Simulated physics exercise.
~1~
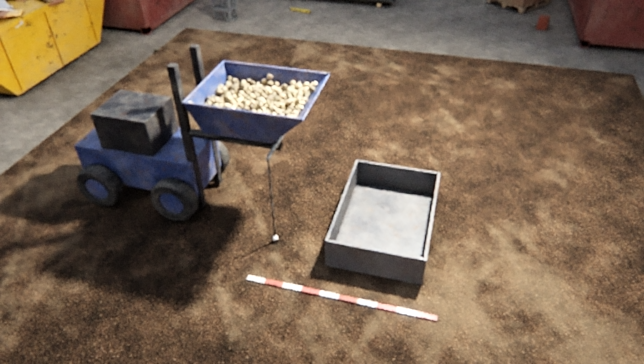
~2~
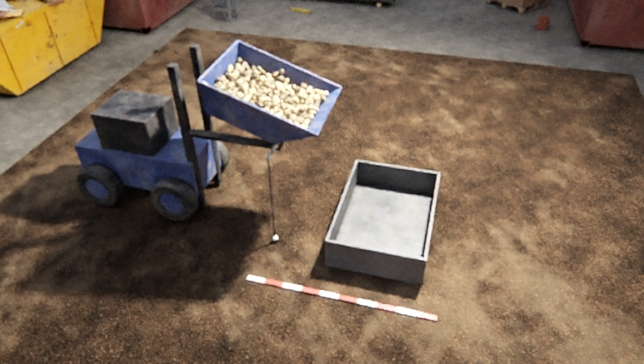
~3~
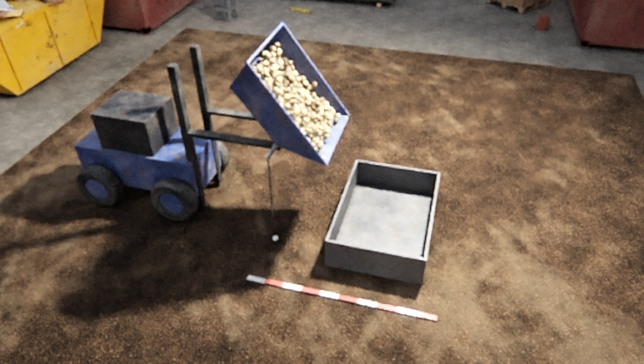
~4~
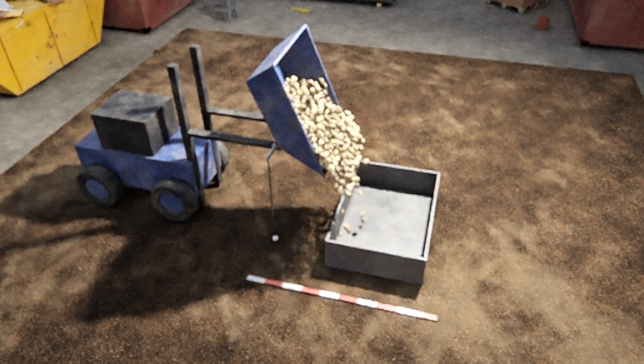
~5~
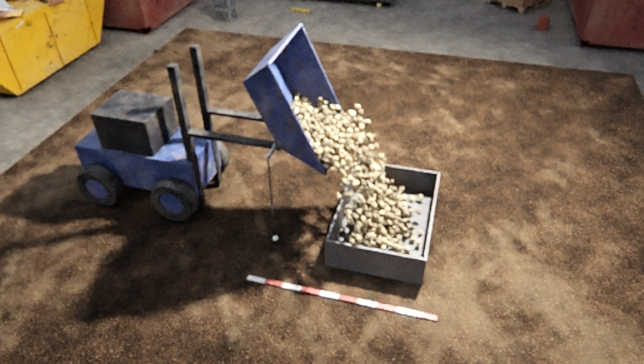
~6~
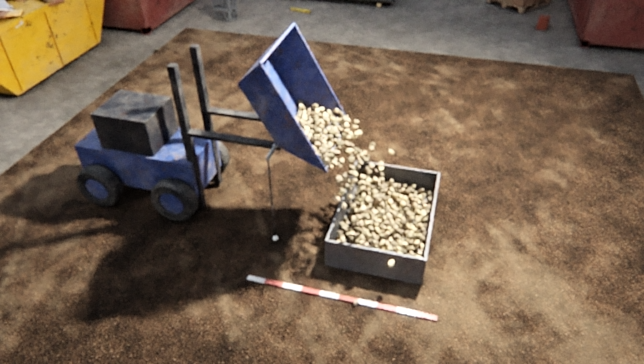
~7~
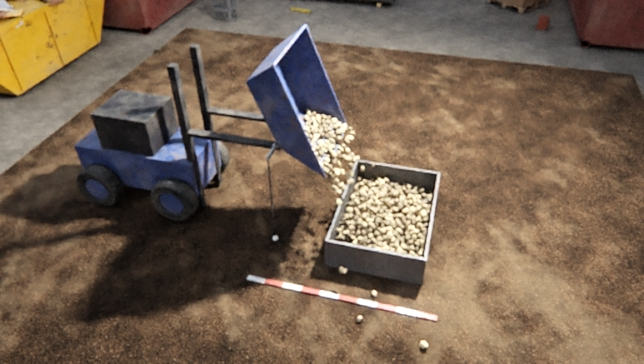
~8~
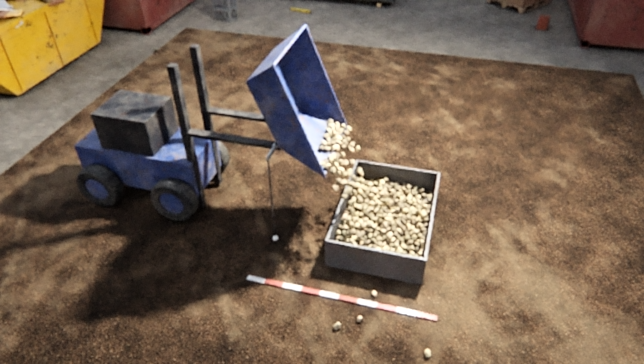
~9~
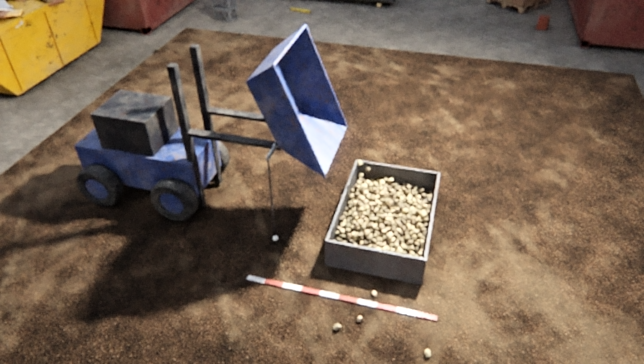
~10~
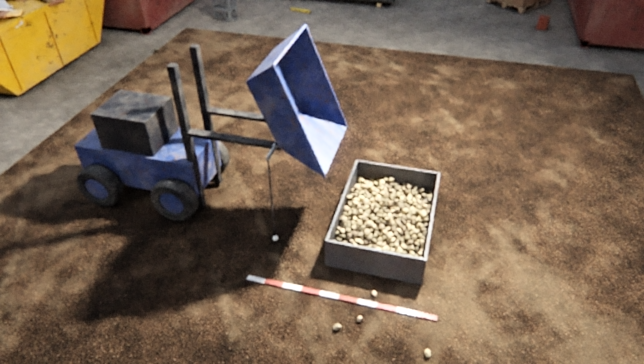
Blue fork truck tipping a skip of pale stones into a grey bin, a few scattering on the ground, the skip ending empty.
